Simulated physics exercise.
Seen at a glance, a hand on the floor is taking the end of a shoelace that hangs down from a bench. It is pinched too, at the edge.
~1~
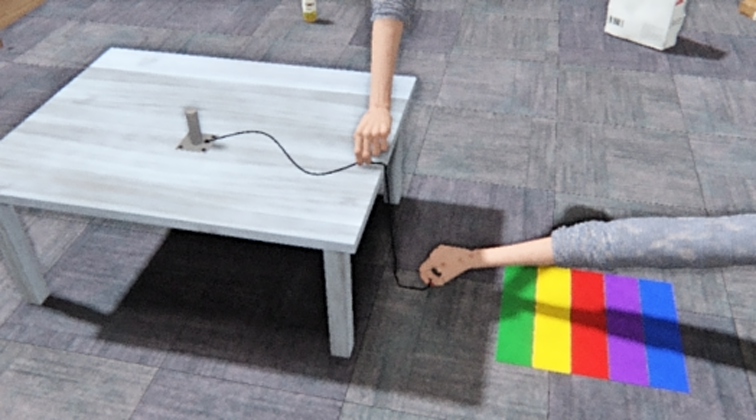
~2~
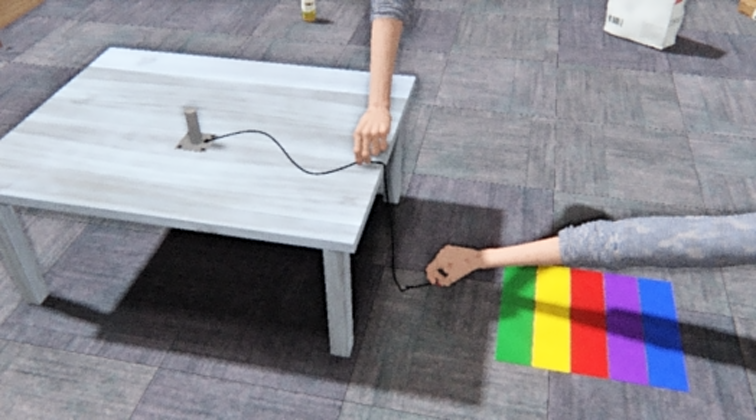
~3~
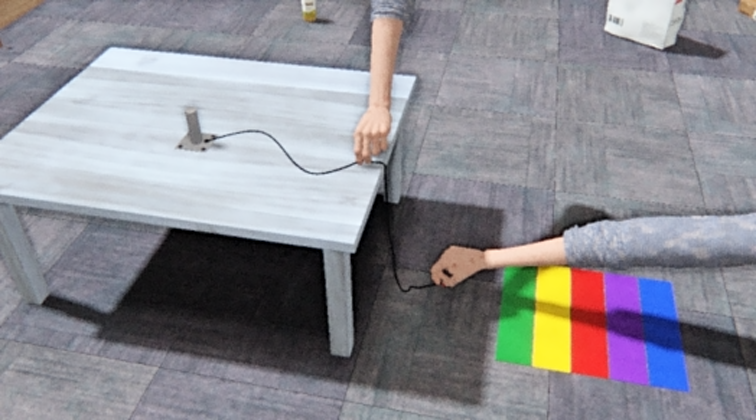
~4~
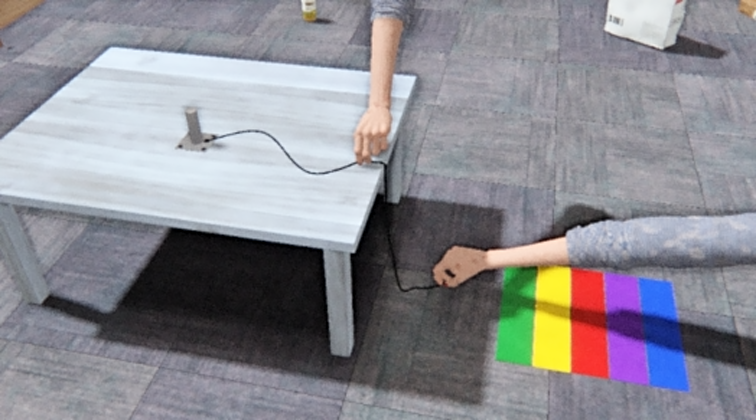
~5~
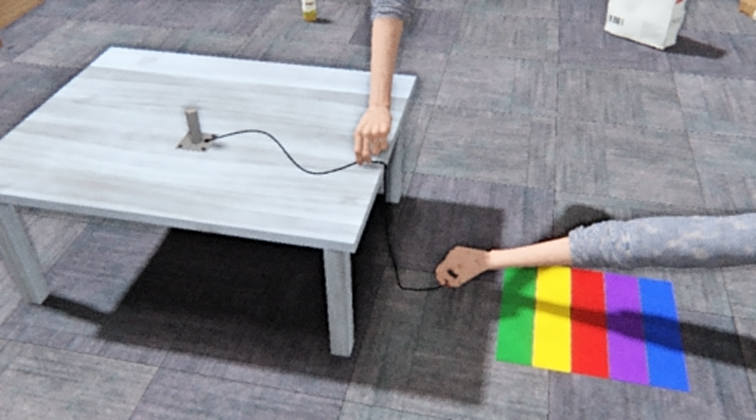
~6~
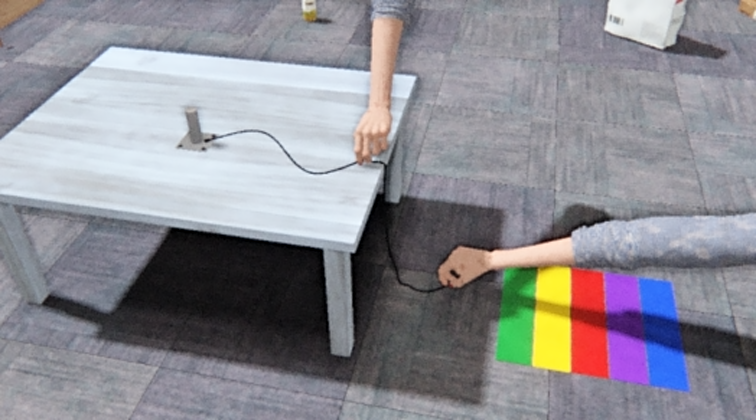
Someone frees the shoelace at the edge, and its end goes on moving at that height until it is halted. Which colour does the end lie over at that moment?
It lies over red.
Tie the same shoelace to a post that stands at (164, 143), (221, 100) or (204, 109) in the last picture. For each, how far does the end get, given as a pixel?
First (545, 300), then (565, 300), and last (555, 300).
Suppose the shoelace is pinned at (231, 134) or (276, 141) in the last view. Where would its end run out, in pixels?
First (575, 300), then (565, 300).
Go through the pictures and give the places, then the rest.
End (430, 281); green (515, 343); yellow (552, 349); red (590, 355); purple (628, 361); blue (667, 368), in the first picture.
End (437, 282); shoelace through (235, 134) (283, 150) (331, 172) (385, 178) (392, 231) (396, 281), in the second picture.
End (441, 282), in the third picture.
End (444, 283); shoelace through (236, 133) (284, 150) (332, 172) (385, 178) (388, 230) (398, 280), in the fourth picture.
End (446, 283), in the fifth picture.
End (449, 283); shoelace through (236, 133) (284, 150) (332, 171) (385, 178) (386, 230) (399, 280), in the sixth picture.
Soon after, end near (515, 293); over green.
After that, end near (560, 300); over yellow.
At the stop, end near (587, 304); over red. It halts on the red strip.
